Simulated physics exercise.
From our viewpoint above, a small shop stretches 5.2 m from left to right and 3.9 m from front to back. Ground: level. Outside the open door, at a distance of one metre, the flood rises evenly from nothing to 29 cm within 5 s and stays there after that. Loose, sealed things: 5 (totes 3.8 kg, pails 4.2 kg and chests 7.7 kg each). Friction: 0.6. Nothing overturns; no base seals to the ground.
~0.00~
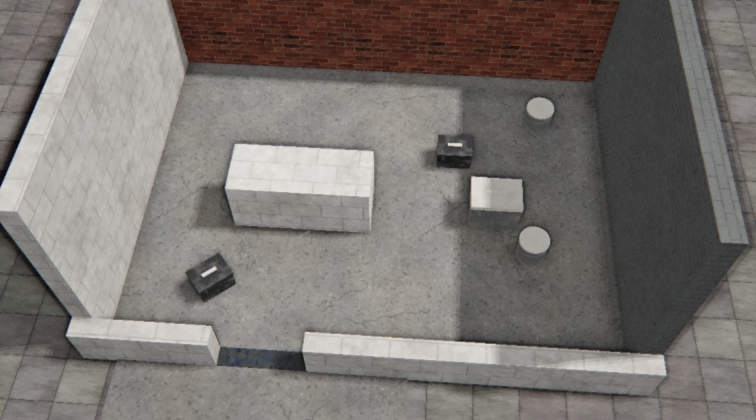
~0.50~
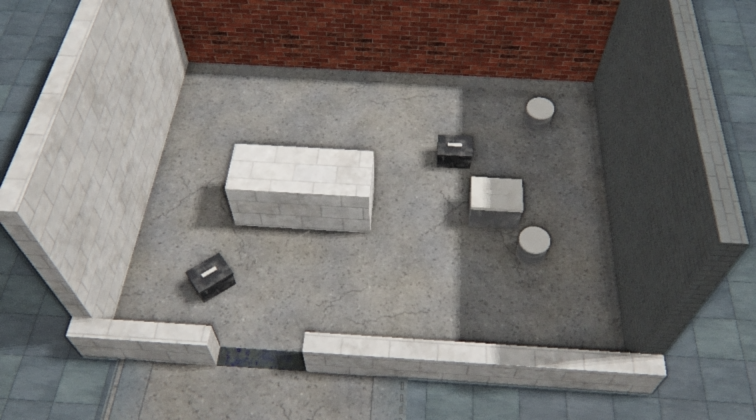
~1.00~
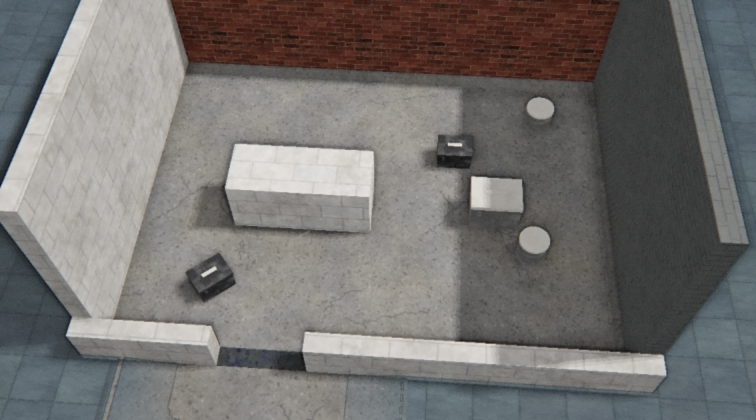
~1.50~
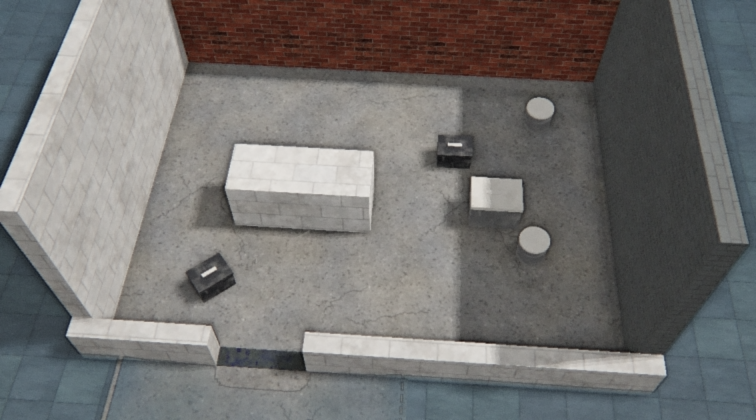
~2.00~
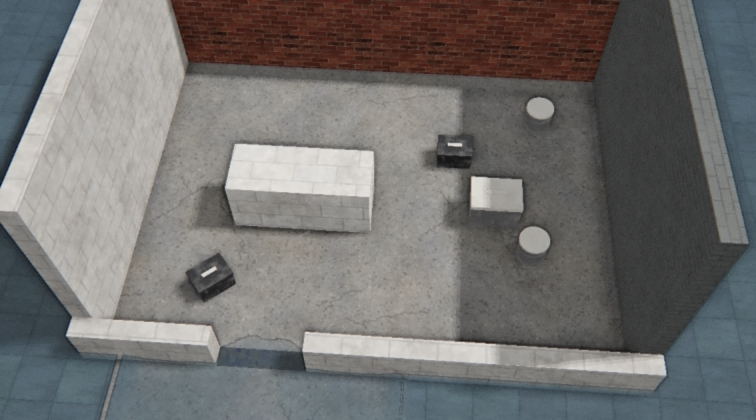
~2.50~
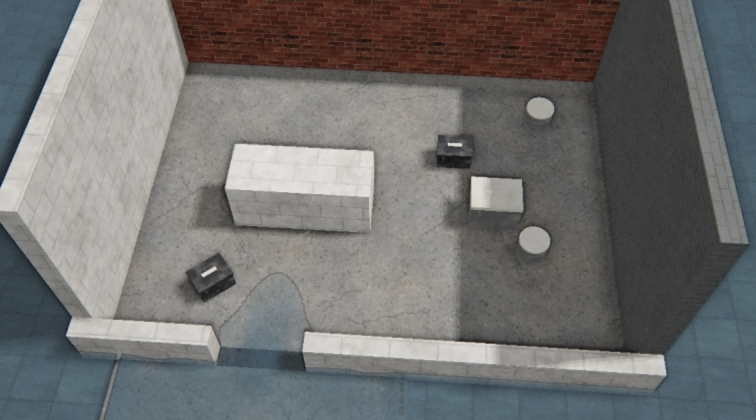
The clip opens on a high view of a roofless shop with a pale block counter, two dark boxes, a squarish light container and two round ones. Bluish water spreads over the paving outside, covers the path, then crosses the front doorway and fans onto the floor, while the objects stay still.
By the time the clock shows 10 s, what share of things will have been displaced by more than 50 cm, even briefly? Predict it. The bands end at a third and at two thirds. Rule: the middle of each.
The count is mid-range.
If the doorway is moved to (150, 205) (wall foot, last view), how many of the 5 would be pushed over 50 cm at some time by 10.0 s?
The answer would then be 2.
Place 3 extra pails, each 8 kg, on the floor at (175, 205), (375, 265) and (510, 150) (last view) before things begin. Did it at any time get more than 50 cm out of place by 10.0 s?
The three, in order: Larger, larger, smaller shift.
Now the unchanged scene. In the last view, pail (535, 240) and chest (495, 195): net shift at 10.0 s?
The first is 80 cm from its start, the second 140 cm.
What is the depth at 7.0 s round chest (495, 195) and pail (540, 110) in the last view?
Around 3 cm and 1 cm.
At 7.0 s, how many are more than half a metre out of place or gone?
That would be 1.
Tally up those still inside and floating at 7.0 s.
At that instant the tally stands at 1.
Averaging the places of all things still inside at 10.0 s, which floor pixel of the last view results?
Around (466, 178).
After 3.5 s 0 of 5 are over 50 cm from their spots; 0 afloat.
After 4.5 s 1 of 5 are over 50 cm from their spots; 0 afloat.
After 7.0 s 1 of 5 are over 50 cm from their spots; 1 afloat.
After 10.0 s 3 of 5 are over 50 cm from their spots, and 3 have been at some point; 5 afloat.
